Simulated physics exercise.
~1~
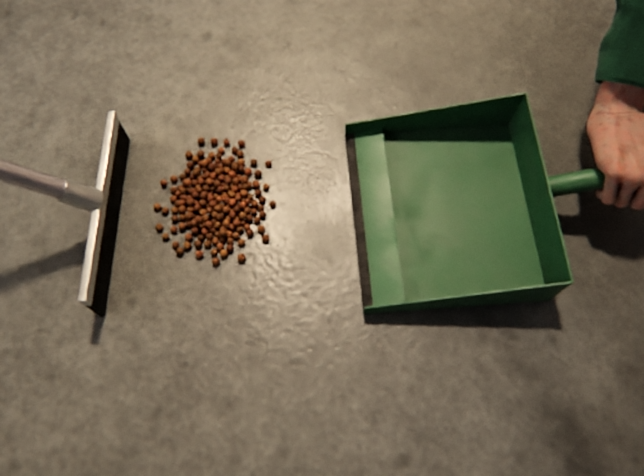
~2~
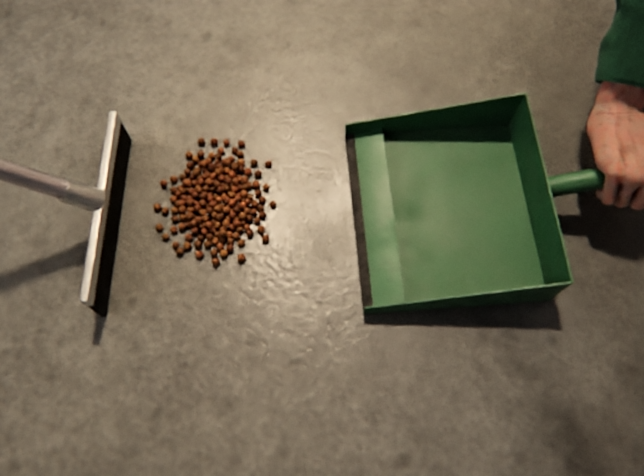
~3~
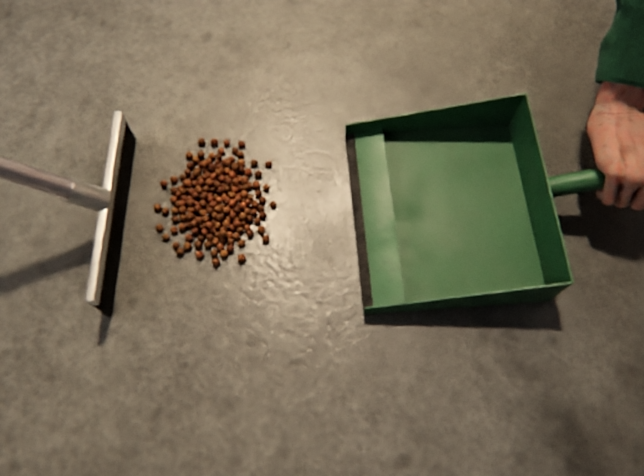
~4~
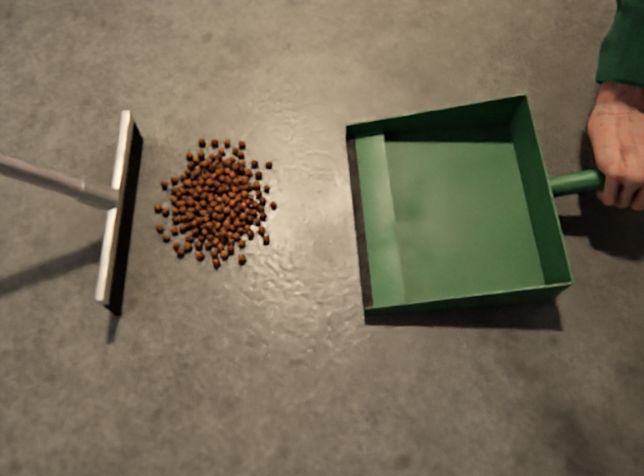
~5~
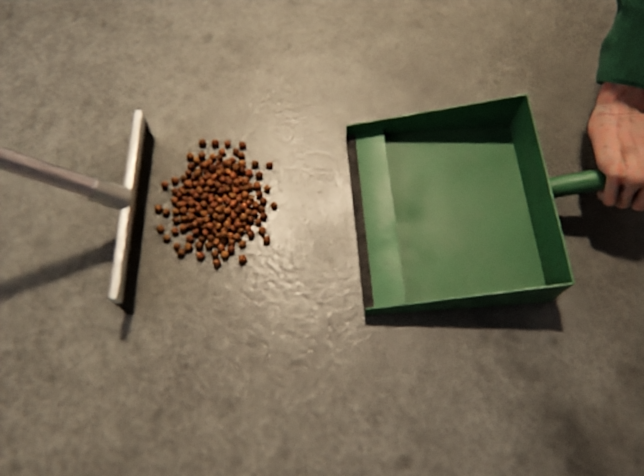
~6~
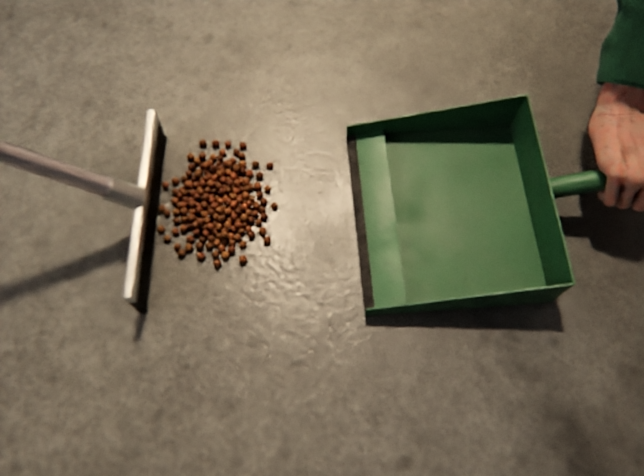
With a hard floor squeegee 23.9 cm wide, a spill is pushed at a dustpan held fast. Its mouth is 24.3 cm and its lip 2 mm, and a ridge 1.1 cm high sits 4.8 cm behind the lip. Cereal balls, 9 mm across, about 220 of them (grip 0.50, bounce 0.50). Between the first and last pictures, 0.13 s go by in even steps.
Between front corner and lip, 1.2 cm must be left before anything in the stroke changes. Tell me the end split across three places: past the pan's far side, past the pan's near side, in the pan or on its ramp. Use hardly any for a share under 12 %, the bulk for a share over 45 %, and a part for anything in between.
Far side: Hardly any, near side: Hardly any, pan: The bulk.
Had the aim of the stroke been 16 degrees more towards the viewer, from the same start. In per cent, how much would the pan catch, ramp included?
That gives near 60 in a hundred.
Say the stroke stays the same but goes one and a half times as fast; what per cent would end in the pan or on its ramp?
Share: About 60 %.
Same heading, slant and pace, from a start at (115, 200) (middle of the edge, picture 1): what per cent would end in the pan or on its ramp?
Close to 55 in a hundred.
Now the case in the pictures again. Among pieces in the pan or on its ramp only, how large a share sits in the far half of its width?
Roughly 80 per cent.
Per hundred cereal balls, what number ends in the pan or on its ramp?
I'd say around 60 percent.
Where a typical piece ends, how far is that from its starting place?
I'd say near 20 cm.
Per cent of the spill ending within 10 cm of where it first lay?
It comes to near 0 percent.
Then, 0.19 s after the last picture, middle of the blade 13 cm from the lip; 0 % over the lip, far side 5 %, near side 0 %.
Then, 0.32 s after the last picture, middle of the blade 6 cm from the lip; 5 % over the lip, far side 5 %, near side 0 %.
Then, 0.58 s after the last picture, middle of the blade 2 cm from the lip; 60 % over the lip, far side 10 %, near side 0 %.
In the end, far side 10 %, near side 0 %, pan 60 %, in front of the lip or behind the blade 35 %.
